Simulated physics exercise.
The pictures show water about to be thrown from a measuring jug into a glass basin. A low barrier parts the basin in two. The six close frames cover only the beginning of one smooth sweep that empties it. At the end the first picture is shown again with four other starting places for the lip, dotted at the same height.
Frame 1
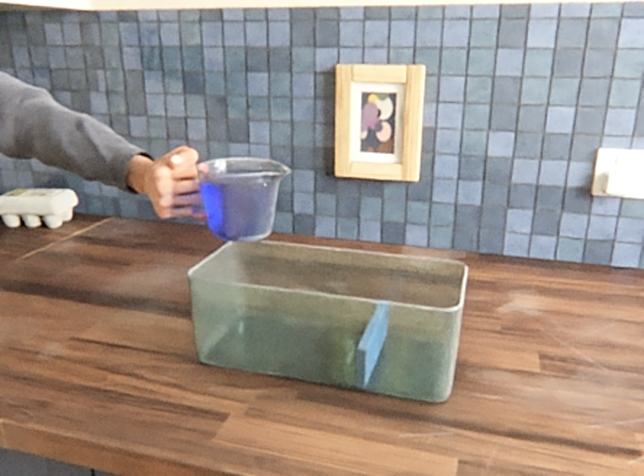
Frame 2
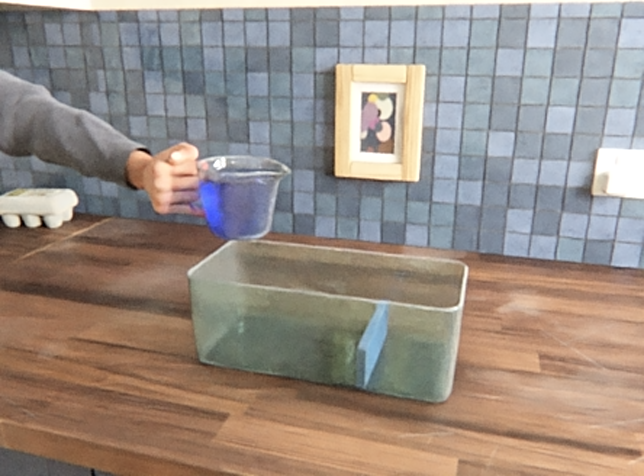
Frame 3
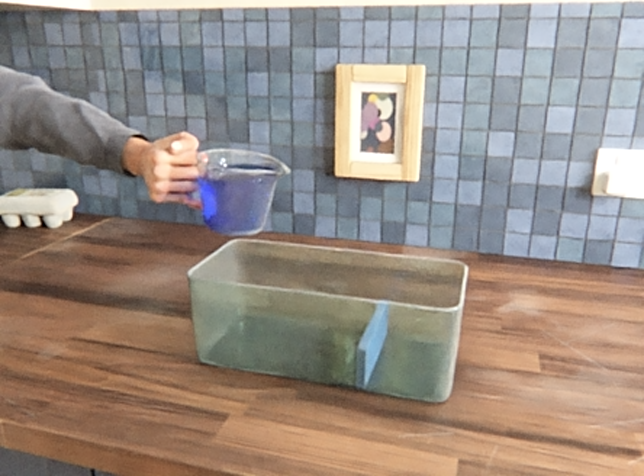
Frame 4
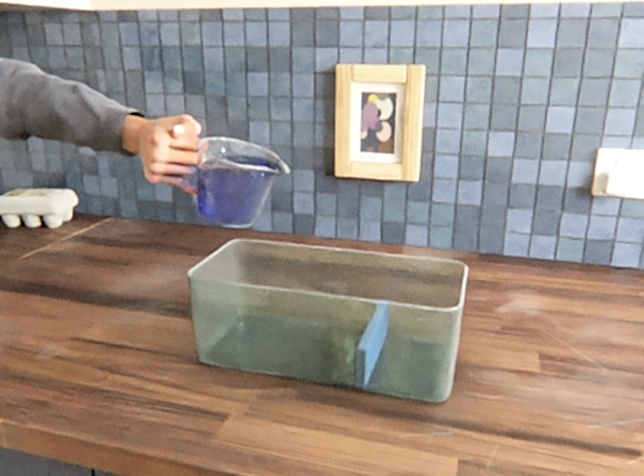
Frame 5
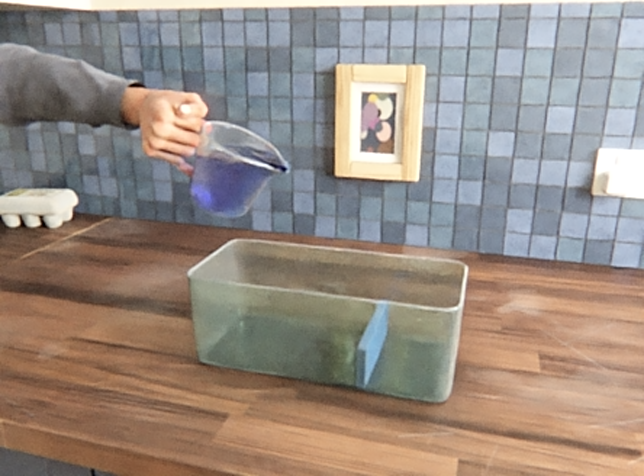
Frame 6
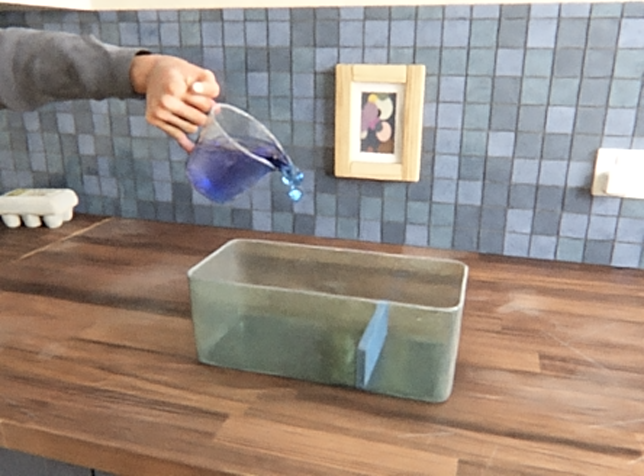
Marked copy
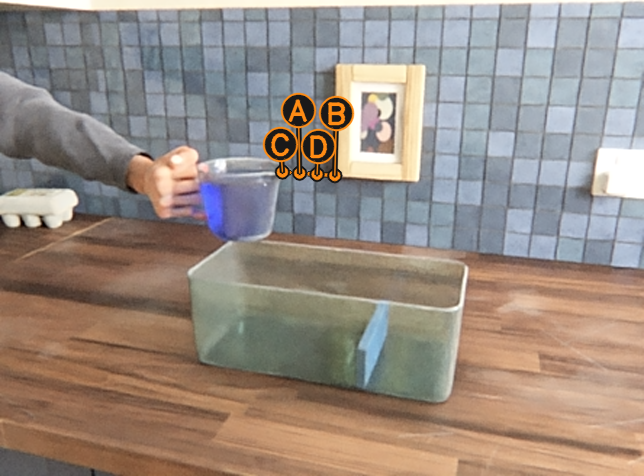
On a brown wooden kitchen counter against a blue-grey tiled wall, a still camera looks slightly down from the front. A greenish glass basin with a low blue barrier right of its middle stands below a wood-framed picture, with an egg carton at far left and a white switch plate at right. A grey-sleeved arm from the left holds a clear jug of blue water upright, then tilts it rightward until water leaves its lip.
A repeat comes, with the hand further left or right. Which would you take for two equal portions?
A beats the others.
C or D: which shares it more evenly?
The answer is D.
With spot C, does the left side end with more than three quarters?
Yes.
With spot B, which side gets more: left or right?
The right side.
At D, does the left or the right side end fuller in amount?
More ends on the right.
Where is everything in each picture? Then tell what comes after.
In the first frame, upright, lip at (288, 172); basin from (199, 357) to (450, 399); top of the wall at (374, 322); nothing has left yet.
In the second frame, upright, lip at (288, 172); nothing has left yet.
In the third frame, tipped about 7°, lip at (288, 172); nothing has left yet.
In the fourth frame, tipped about 16°, lip at (287, 172); nothing has left yet.
In the fifth frame, tipped about 27°, lip at (287, 172); water is over the lip, down to (287, 172).
In the sixth frame, tipped about 40°, lip at (286, 171); water is over the lip, down to (298, 197).
In orange, A at (299, 173); B at (334, 175); C at (282, 172); D at (317, 174).
With A, about 50 % ends left of the wall and 47 % right of it.
With B, about 14 % ends left of the wall and 82 % right of it; 4 % is lost outside.
With C, about 92 % ends left of the wall and 6 % right of it.
With D, about 16 % ends left of the wall and 82 % right of it.
